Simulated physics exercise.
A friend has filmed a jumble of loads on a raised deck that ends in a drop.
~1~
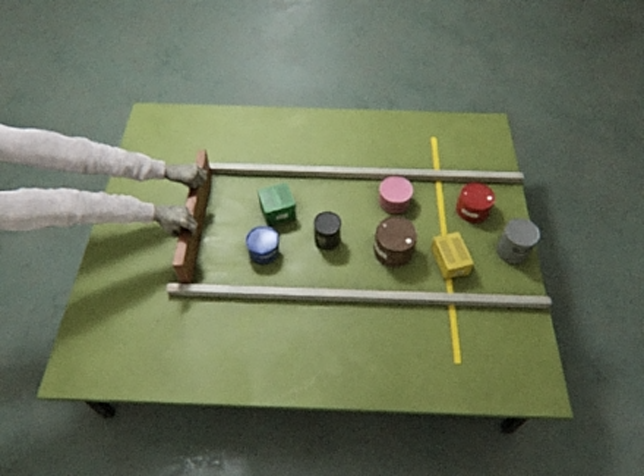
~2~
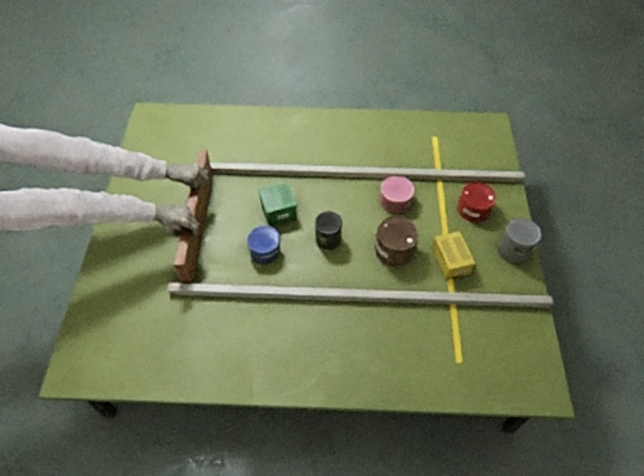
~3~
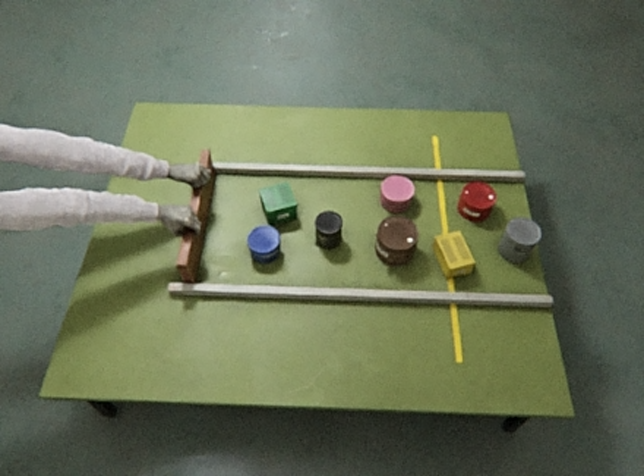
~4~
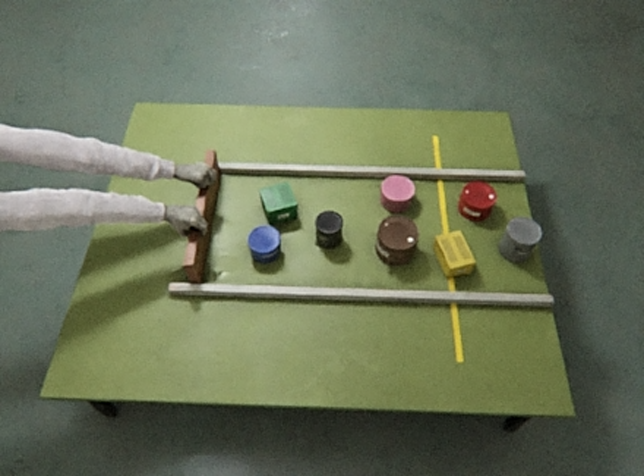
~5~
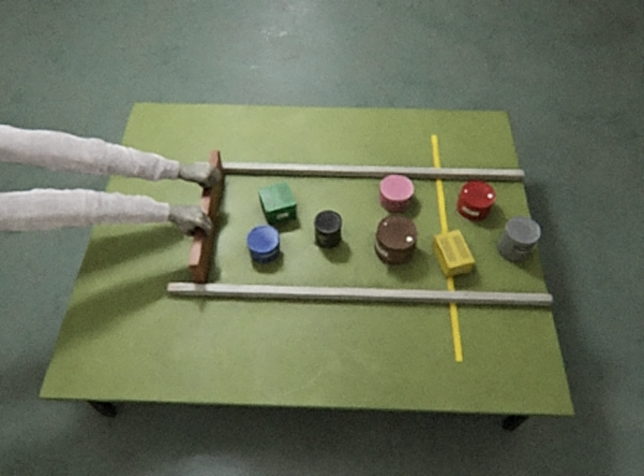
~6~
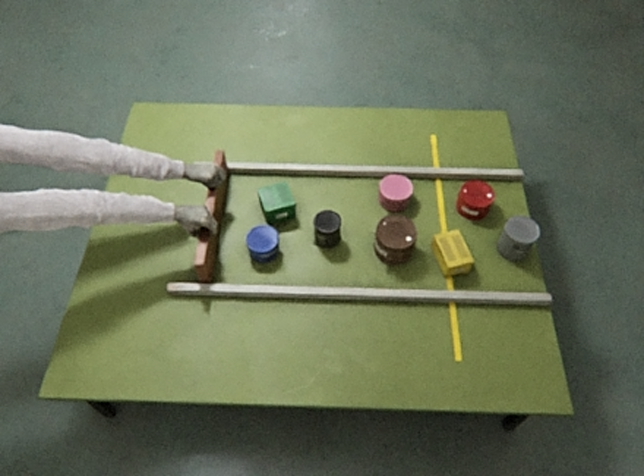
In the video, two gloved hands hold a reddish-brown plank upright on a green table between two rails and slide it slightly to the right, while the green, blue, black, pink, brown, yellow, red and grey objects stay still.
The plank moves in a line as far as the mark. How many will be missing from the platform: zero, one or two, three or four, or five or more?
The number that fall off is zero.
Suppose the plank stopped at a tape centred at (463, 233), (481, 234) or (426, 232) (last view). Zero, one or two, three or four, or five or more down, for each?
One after another: One to two; one to two; none.
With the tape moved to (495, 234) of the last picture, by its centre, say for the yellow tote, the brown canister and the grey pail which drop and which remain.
The yellow tote remains up, the brown canister is lost, the grey pail is lost.
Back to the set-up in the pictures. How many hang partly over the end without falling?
Overhanging: 2.
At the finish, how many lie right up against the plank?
The number is 3.
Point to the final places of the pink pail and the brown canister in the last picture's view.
First (488, 194), then (493, 234).
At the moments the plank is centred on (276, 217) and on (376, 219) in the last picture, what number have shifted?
The counts are 2 and 6.
Soon after, none off yet; grey pail at rest near (517, 239); red canister at rest near (475, 200); yellow tote at rest near (452, 254).
Then, none off yet; grey pail at rest near (517, 239); red canister moved a little near (480, 201); yellow tote moved about its own width near (478, 256).
At rest, the number that fall off is zero.
